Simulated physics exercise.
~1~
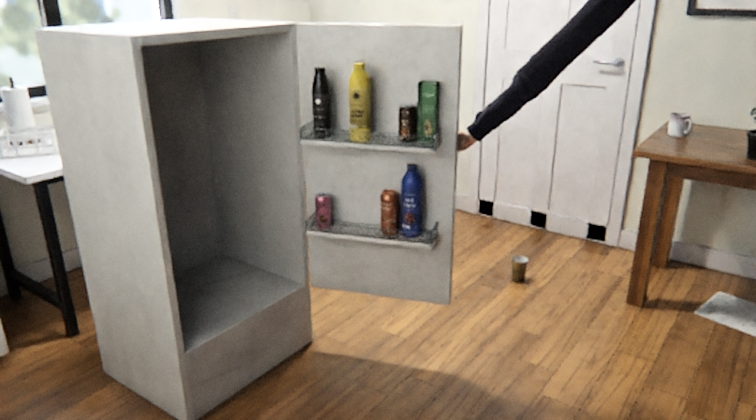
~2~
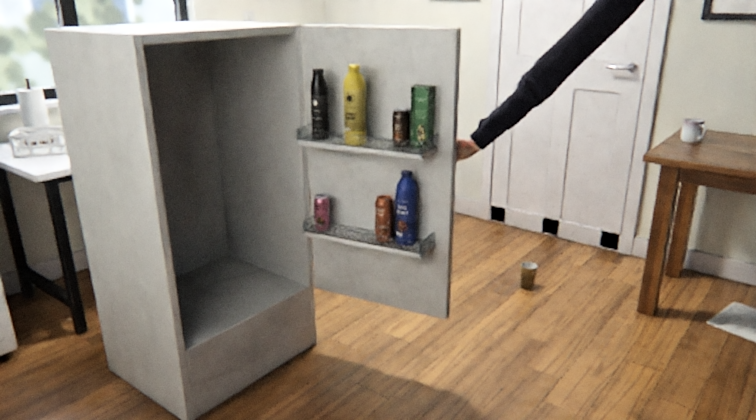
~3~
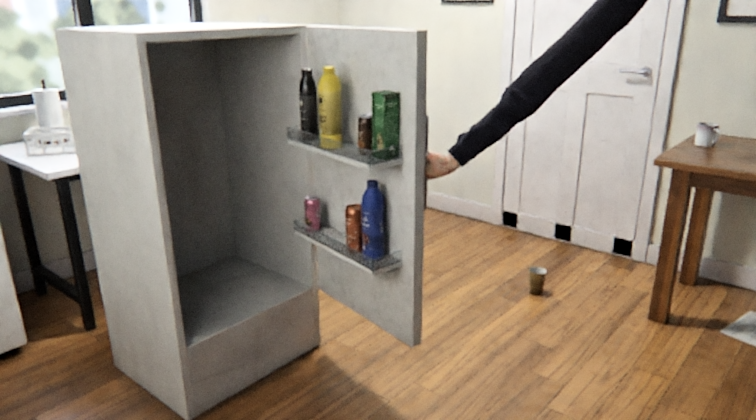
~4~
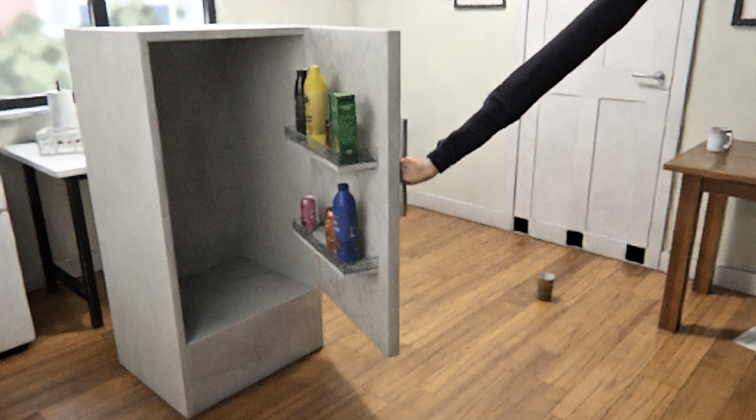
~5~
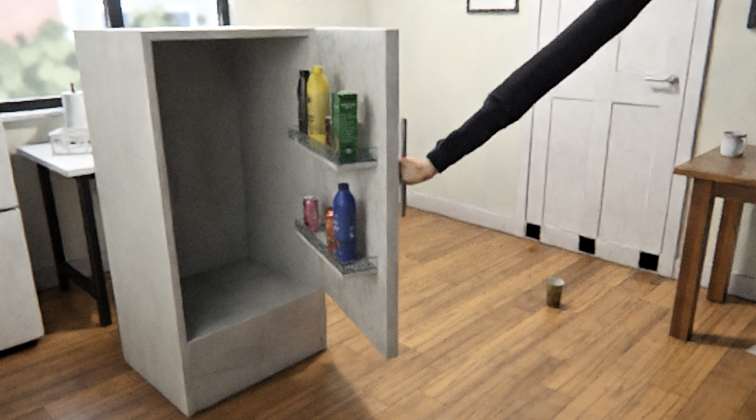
Open cooler door with bottles, cans and a green carton swinging partly closed by hand, then stopping ajar with everything still upright.
